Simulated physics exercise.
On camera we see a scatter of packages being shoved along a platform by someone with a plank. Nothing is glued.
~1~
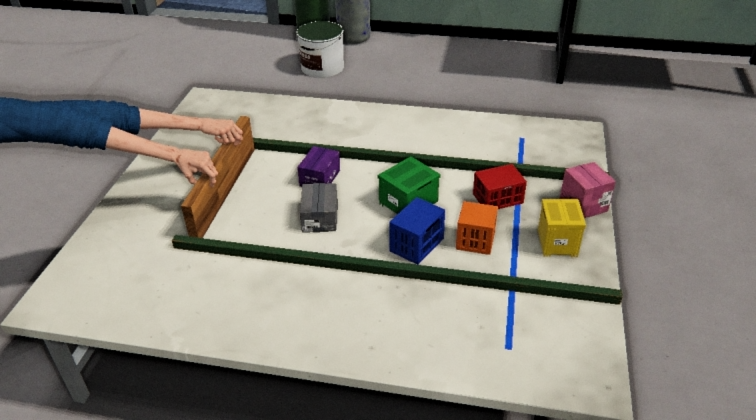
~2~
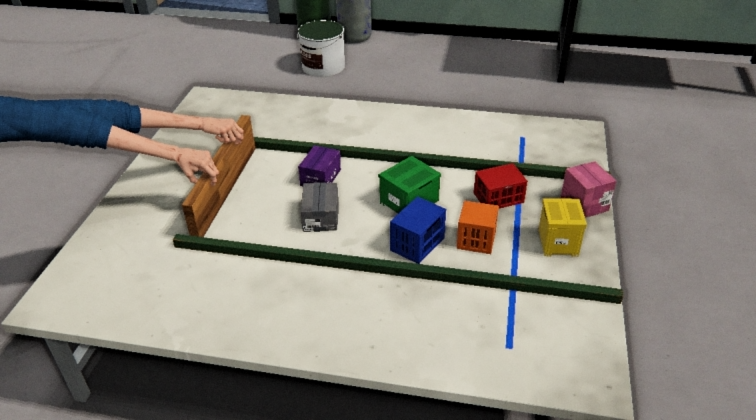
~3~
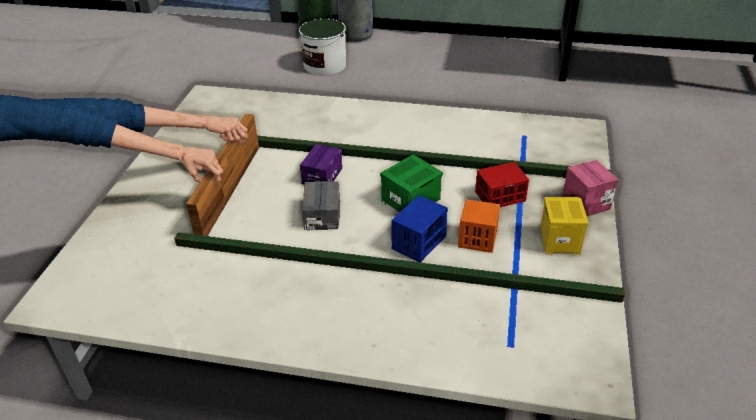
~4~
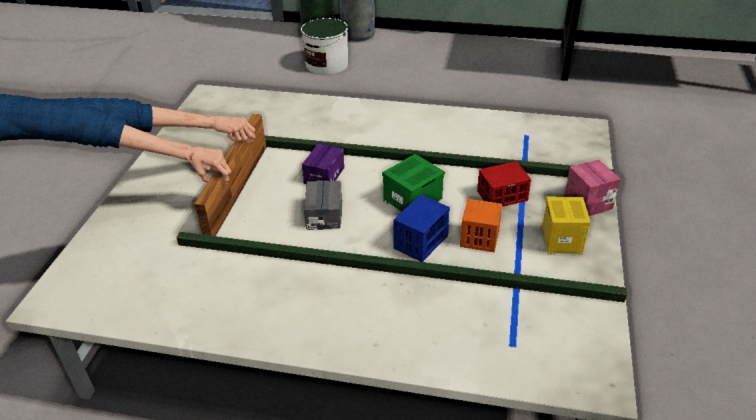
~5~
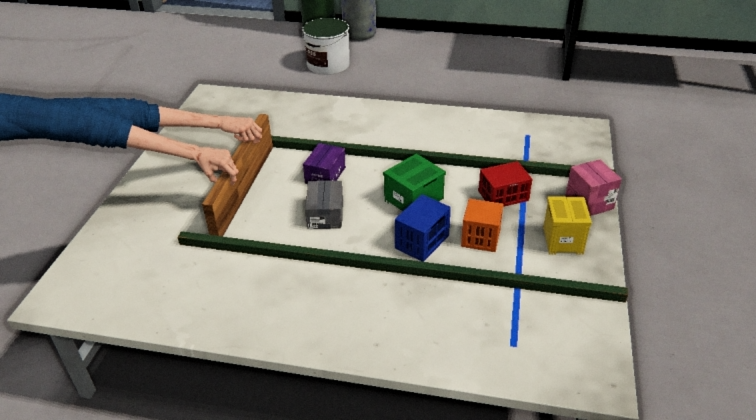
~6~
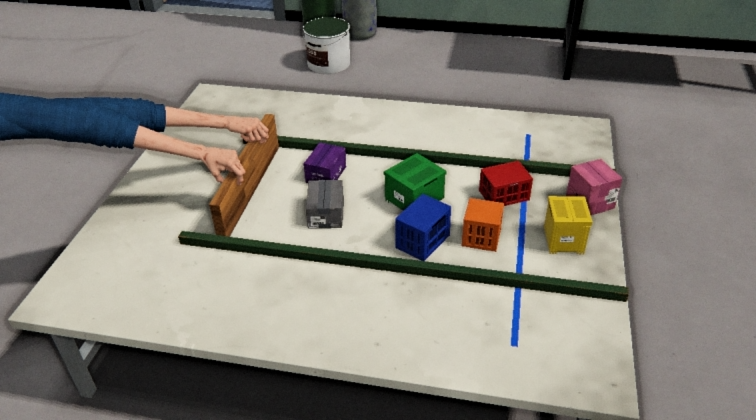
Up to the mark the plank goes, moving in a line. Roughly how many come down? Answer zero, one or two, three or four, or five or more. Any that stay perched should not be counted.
One or two.
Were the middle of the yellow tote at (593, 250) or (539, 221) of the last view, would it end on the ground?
Lab note: Yellow tote, try one goes down; try two goes down.
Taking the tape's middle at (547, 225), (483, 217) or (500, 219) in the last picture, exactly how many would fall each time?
Per try in turn: 3, 0, 1.
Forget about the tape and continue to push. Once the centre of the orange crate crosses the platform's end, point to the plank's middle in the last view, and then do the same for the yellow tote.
Middle: Roughly (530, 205); roughly (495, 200).
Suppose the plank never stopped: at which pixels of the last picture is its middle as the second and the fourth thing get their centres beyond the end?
About (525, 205), then (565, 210).
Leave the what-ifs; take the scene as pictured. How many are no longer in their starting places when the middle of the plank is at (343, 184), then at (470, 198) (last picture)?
Moved so far: 2, later 7.
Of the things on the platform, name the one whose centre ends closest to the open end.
The pink parcel finishes nearest.
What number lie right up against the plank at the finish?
The count is 2.
Early on, none off yet; pink parcel at rest near (593, 187); yellow tote at rest near (567, 225); red crate at rest near (505, 184).
A while later, none off yet; pink parcel at rest near (593, 187); yellow tote travelled about its own width near (593, 228); red crate travelled about its own width near (540, 178).
Finally, the number that fall off is one or two; lost, yellow tote.
